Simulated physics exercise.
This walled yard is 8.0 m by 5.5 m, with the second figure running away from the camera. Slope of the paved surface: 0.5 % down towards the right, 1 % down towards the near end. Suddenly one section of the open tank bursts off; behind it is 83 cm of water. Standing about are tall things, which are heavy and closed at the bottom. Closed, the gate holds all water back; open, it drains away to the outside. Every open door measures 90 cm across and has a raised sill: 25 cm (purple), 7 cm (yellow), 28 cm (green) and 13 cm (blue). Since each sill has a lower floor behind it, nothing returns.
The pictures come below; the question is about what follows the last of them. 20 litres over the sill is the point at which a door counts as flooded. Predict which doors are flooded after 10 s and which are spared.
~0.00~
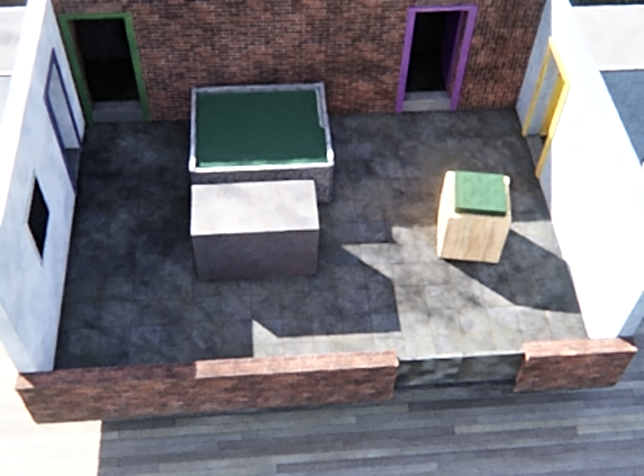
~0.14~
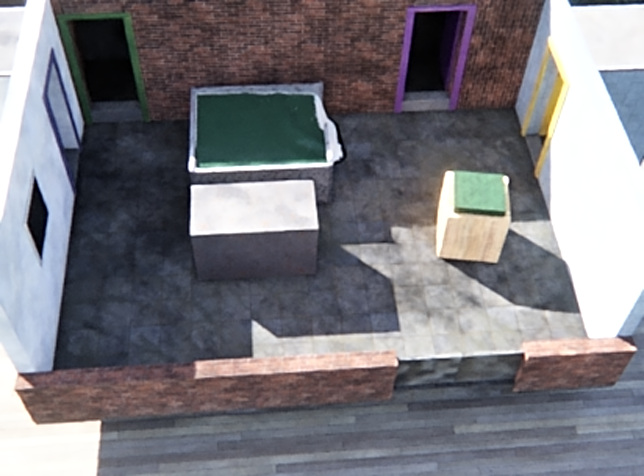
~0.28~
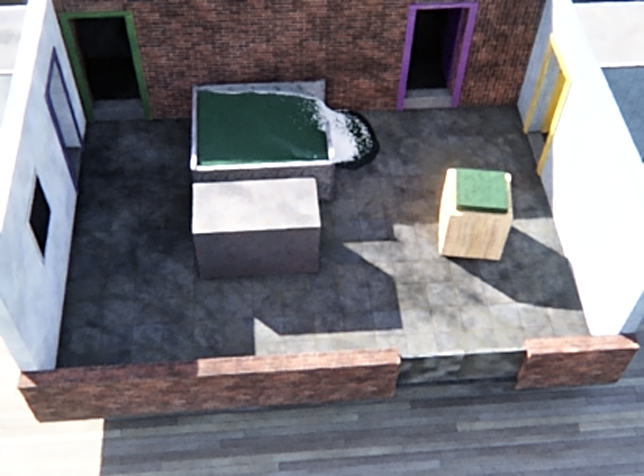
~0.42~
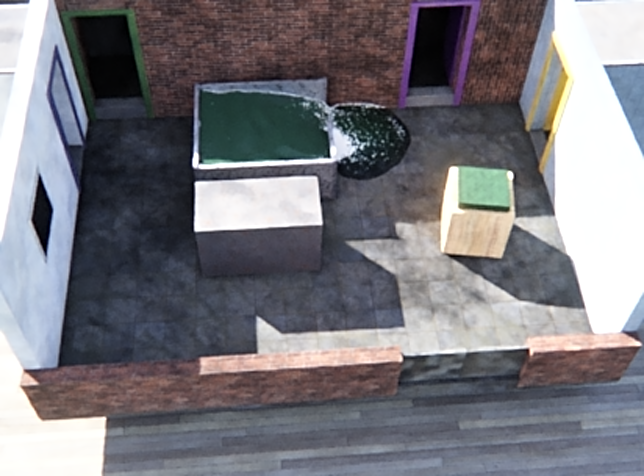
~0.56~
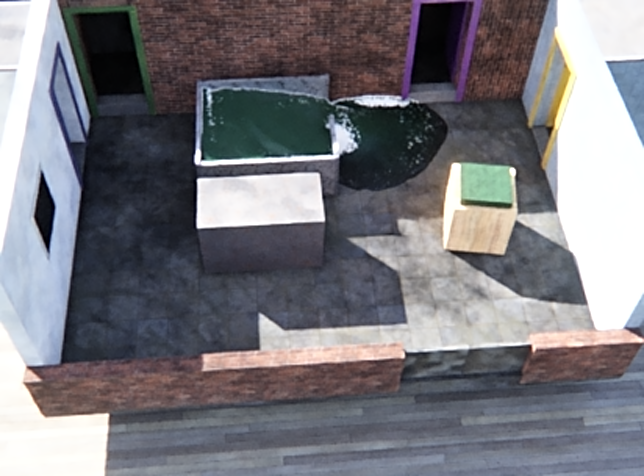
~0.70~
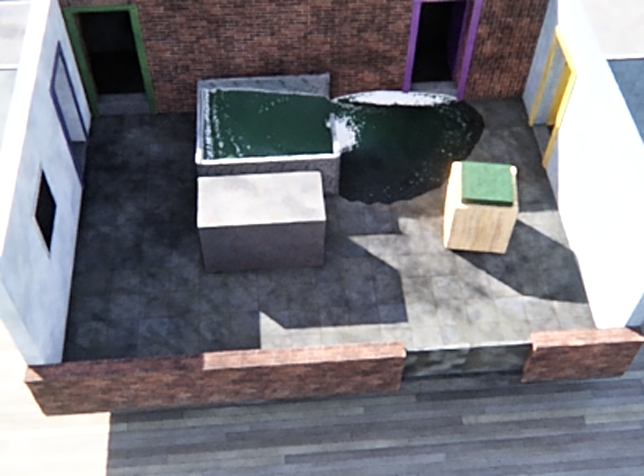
As I see it, purple door: Beneath the limit. Yellow door: Above the limit. Green door: Beneath the limit. Blue door: Beneath the limit.
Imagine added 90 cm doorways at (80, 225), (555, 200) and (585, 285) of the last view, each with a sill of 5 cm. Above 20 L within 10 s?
First doorway falls short, second gets there, third gets there.
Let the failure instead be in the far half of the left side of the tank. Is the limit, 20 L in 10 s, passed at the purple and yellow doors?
Then: Purple under, yellow below.
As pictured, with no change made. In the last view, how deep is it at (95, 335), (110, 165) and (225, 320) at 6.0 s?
Reading - approx. 0 / 1 / 3 cm.
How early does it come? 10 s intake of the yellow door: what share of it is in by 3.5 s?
About 50%.
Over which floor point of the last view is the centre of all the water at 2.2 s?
Roughly (351, 150).
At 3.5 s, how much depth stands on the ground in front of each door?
Purple 12 cm, yellow 27 cm, green 1 cm, blue 0 cm.
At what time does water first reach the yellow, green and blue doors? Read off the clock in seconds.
The yellow door is reached at 1.0 s, green at 3.0 s, blue at 4.5 s.
After 1.4 s water covers 25 % of the floor and is deepest (48 cm) near (522, 98); purple door 19 cm at the sill, 0 L in, yellow door 17 cm at the sill, 17 L in, green door not reached, blue door not reached.
After 2.2 s water covers 25 % of the floor and is deepest (48 cm) near (543, 163); purple door 17 cm at the sill, 0 L in, yellow door 37 cm at the sill, 172 L in, green door not reached, blue door not reached.
After 3.5 s water covers 40 % of the floor and is deepest (34 cm) near (606, 354); purple door 12 cm at the sill, 0 L in, yellow door 27 cm at the sill, 419 L in, green door 1 cm at the sill, 0 L in, blue door not reached.
After 6.0 s water covers 65 % of the floor and is deepest (24 cm) near (606, 354); purple door 8 cm at the sill, 0 L in, yellow door 20 cm at the sill, 707 L in, green door 1 cm at the sill, 0 L in, blue door 1 cm at the sill, 0 L in.
After 10.0 s water covers 85 % of the floor and is deepest (17 cm) near (606, 354); purple door 5 cm at the sill, 0 L in, yellow door 12 cm at the sill, 857 L in, green door 1 cm at the sill, 0 L in, blue door 1 cm at the sill, 0 L in.
